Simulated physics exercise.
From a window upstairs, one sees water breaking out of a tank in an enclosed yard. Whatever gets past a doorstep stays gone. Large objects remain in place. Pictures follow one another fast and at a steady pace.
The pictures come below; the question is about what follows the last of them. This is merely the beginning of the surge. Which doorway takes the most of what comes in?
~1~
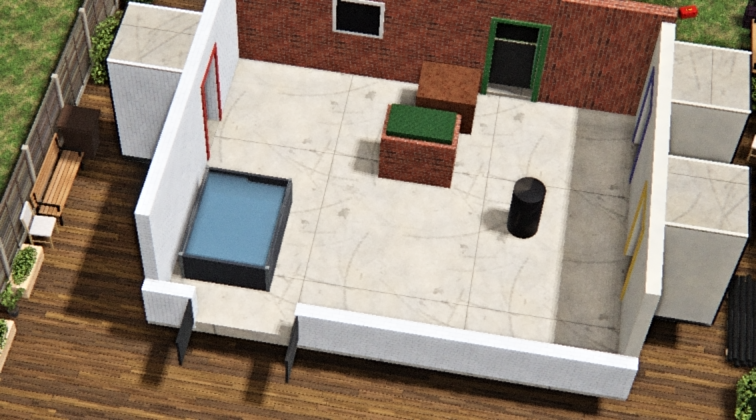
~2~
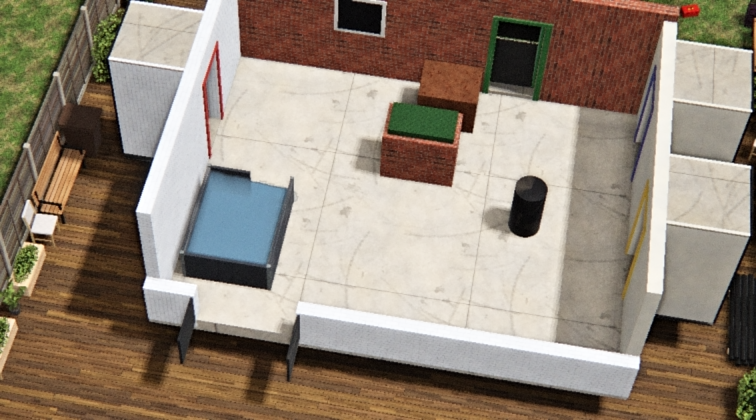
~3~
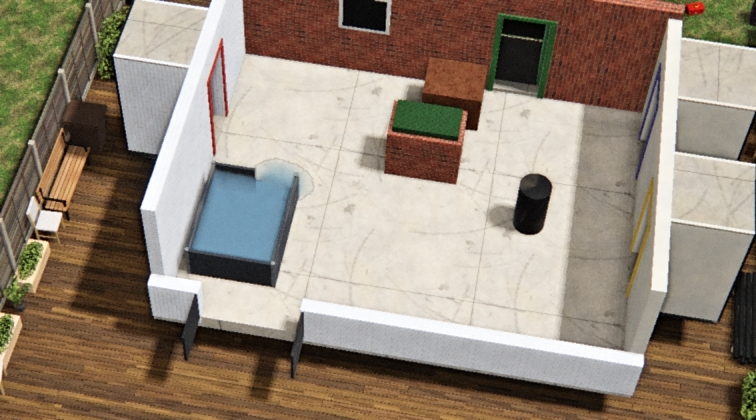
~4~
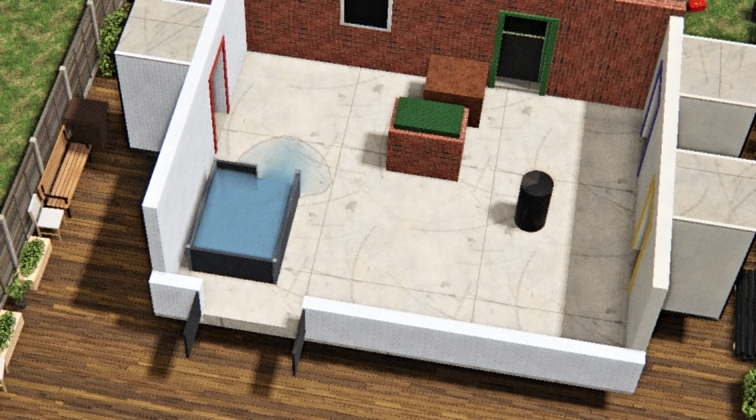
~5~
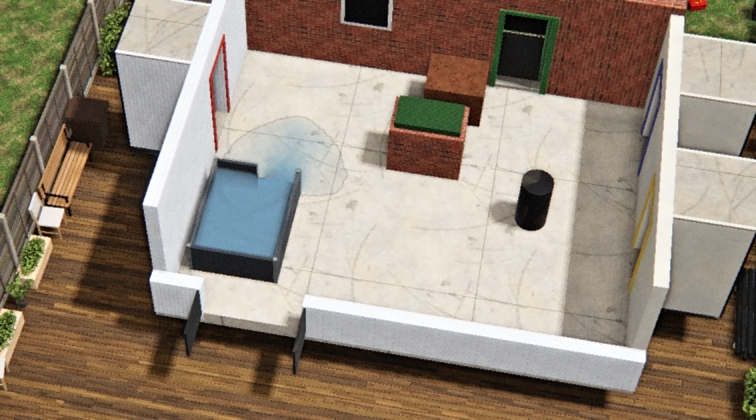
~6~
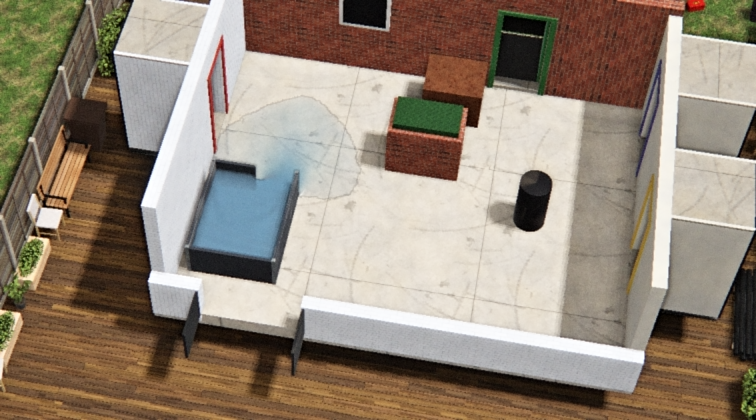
The red doorway.
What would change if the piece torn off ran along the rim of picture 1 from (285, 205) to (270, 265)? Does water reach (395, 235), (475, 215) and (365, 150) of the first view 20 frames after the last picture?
The first spot is soaked through, the second is soaked through, the third is left untouched.
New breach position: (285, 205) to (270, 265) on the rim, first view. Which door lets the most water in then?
I'd go with the one in yellow.
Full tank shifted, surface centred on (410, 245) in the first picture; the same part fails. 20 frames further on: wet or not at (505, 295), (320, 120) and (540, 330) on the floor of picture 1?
Point by point, the spots are not hit, not hit and not hit.
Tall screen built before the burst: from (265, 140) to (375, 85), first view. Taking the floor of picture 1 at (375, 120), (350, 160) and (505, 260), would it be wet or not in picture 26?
The first is soaked, the second soaked, the third still bare.
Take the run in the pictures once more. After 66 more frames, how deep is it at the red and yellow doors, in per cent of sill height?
First around 220 percent, second around 40 percent.
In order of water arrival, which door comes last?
Answer: The yellow-painted one.
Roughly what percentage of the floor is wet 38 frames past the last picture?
My estimate is roughly 40 percent.
A moment on, water covers 25 % of the floor; green door not reached, yellow door not reached, blue door not reached, red door wet at the sill, nothing in.
Next, water covers 25 % of the floor; green door not reached, yellow door not reached, blue door not reached, red door a trickle in.
Then, water covers 30 % of the floor; green door wet at the sill, nothing in, yellow door not reached, blue door not reached, red door a trickle in.
Later, water covers 40 % of the floor; green door wet at the sill, nothing in, yellow door not reached, blue door wet at the sill, nothing in, red door some in.
In the end, water covers 70 % of the floor; green door wet at the sill, nothing in, yellow door wet at the sill, nothing in, blue door a trickle in, red door a lot in; the red door has let in the most.
